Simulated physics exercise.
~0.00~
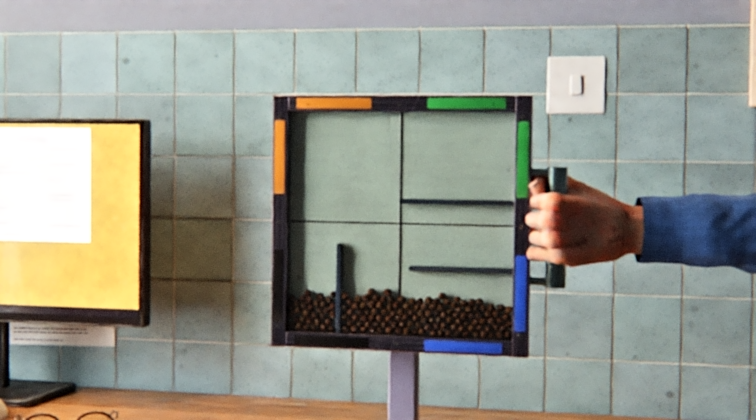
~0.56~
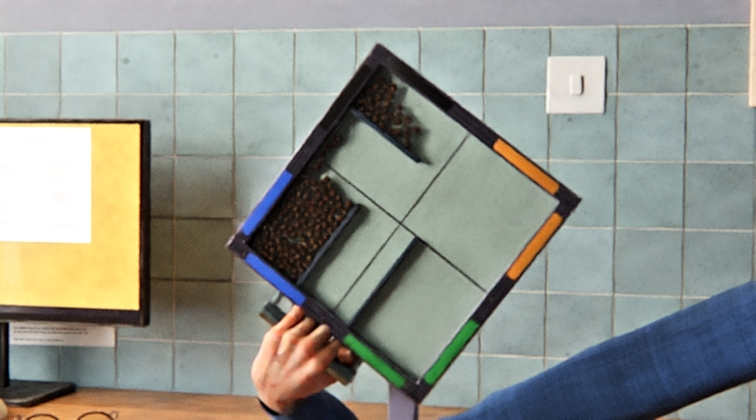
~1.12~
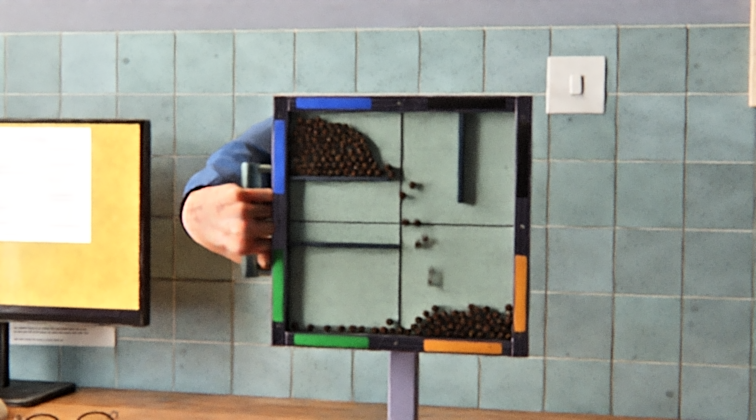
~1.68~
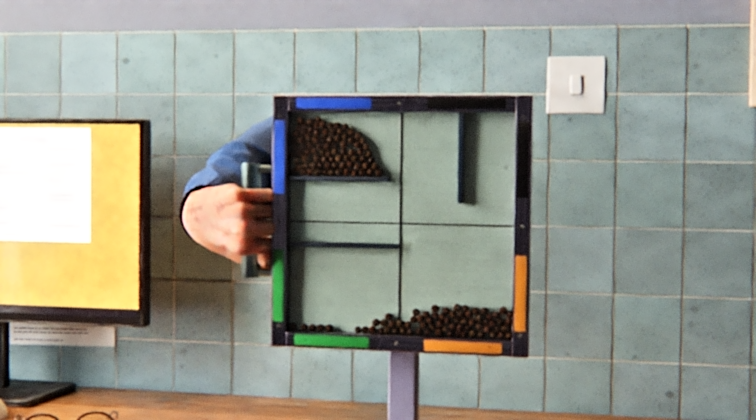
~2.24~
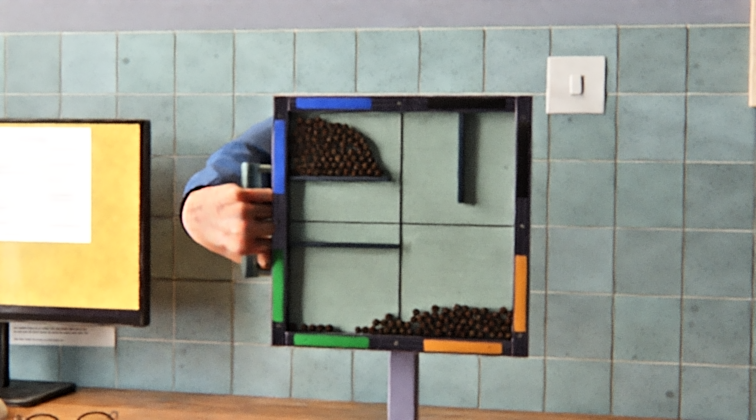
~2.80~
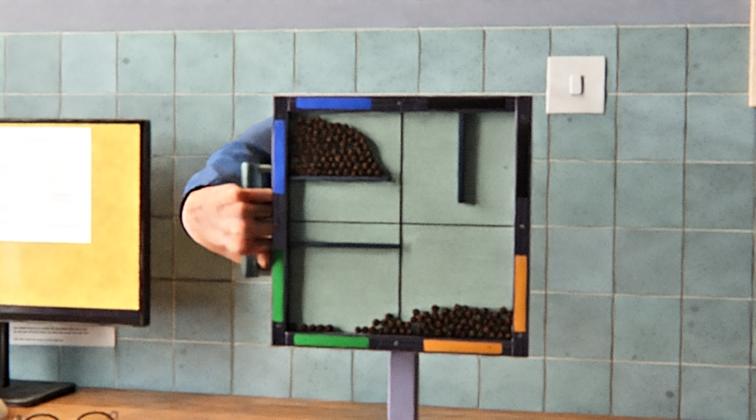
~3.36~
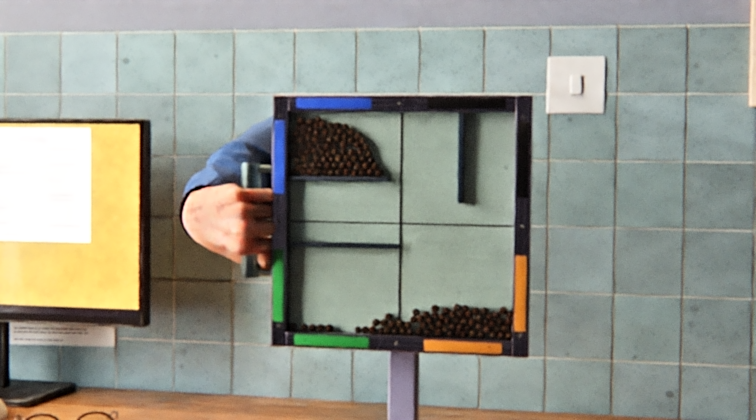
A hand turned a square maze upside down on its stand, and the small dark brown beads inside slid and spilled, until many sat heaped on a shelf at the upper left and the rest lay still along the bottom, mostly toward the right.
